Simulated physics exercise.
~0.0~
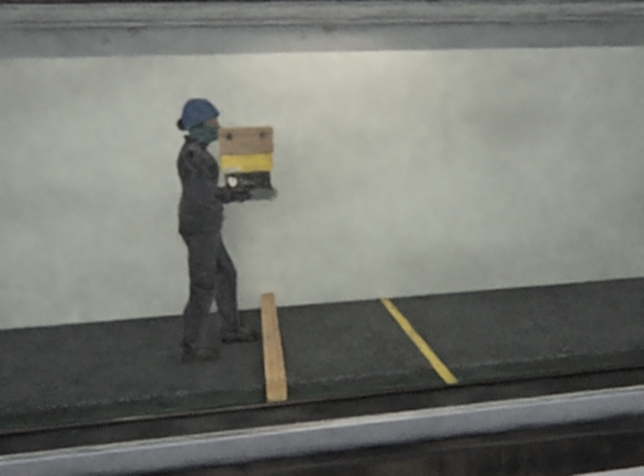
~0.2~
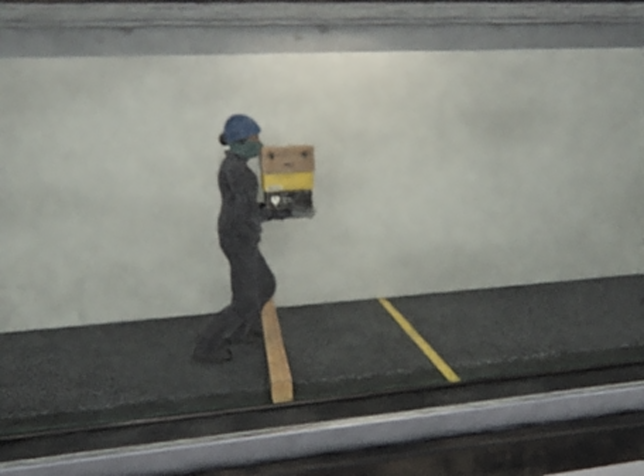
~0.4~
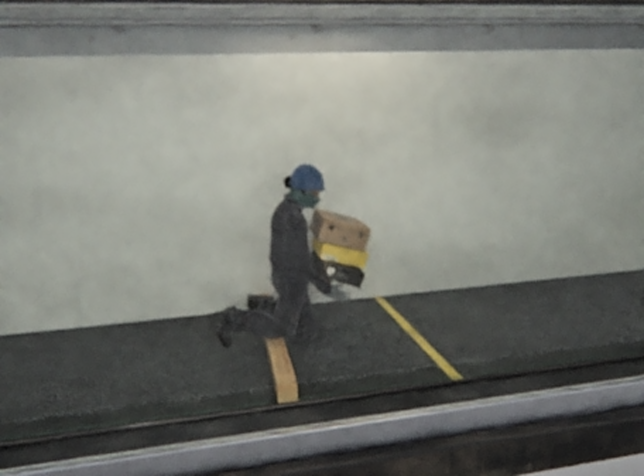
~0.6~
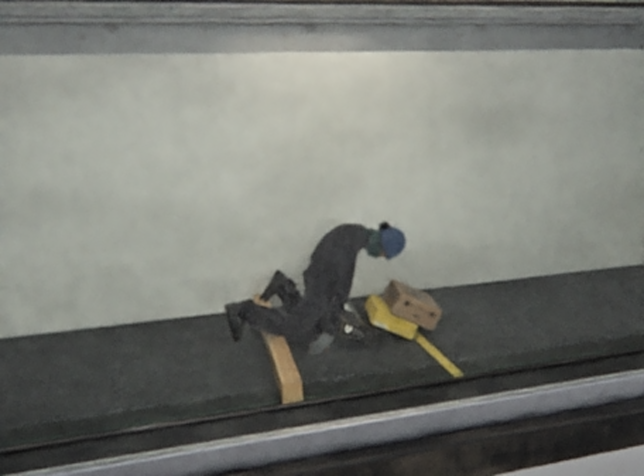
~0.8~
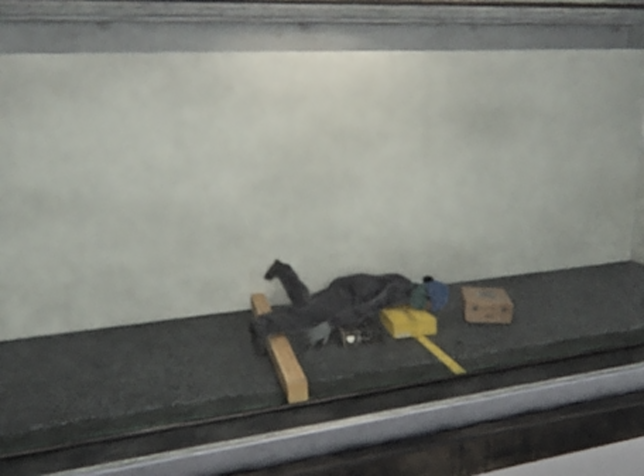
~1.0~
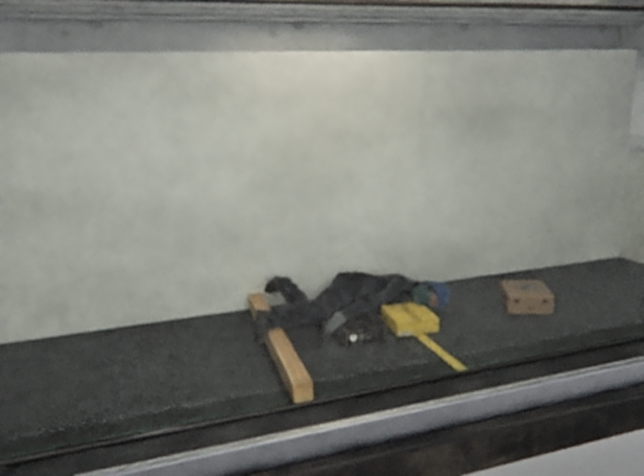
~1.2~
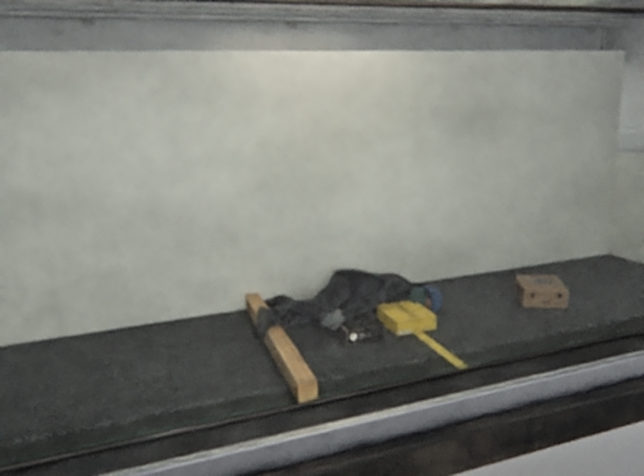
A person carrying boxes trips over a rail and falls headfirst across the yellow line.
